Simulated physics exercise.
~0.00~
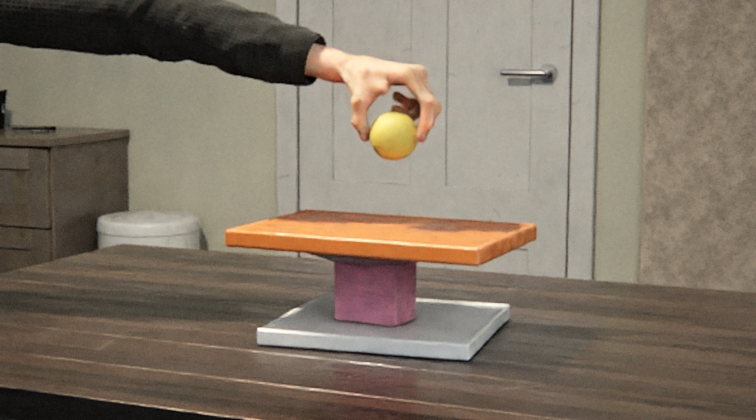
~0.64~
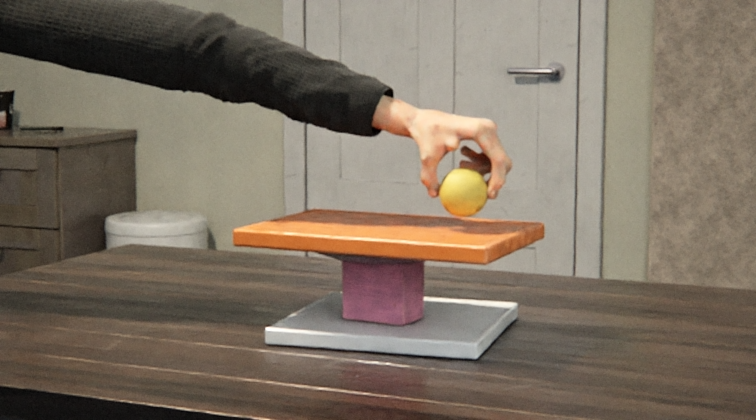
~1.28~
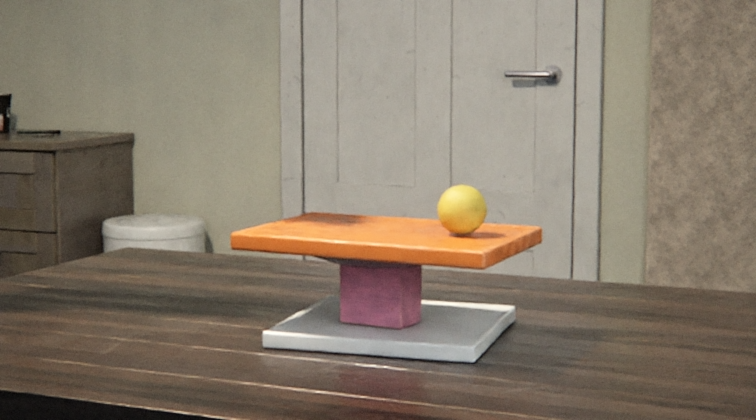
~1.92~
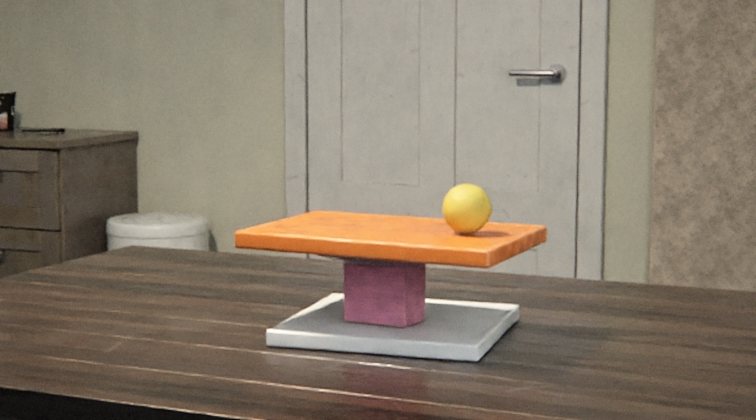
A hand sets a yellow ball on the orange board and withdraws; everything stays balanced.
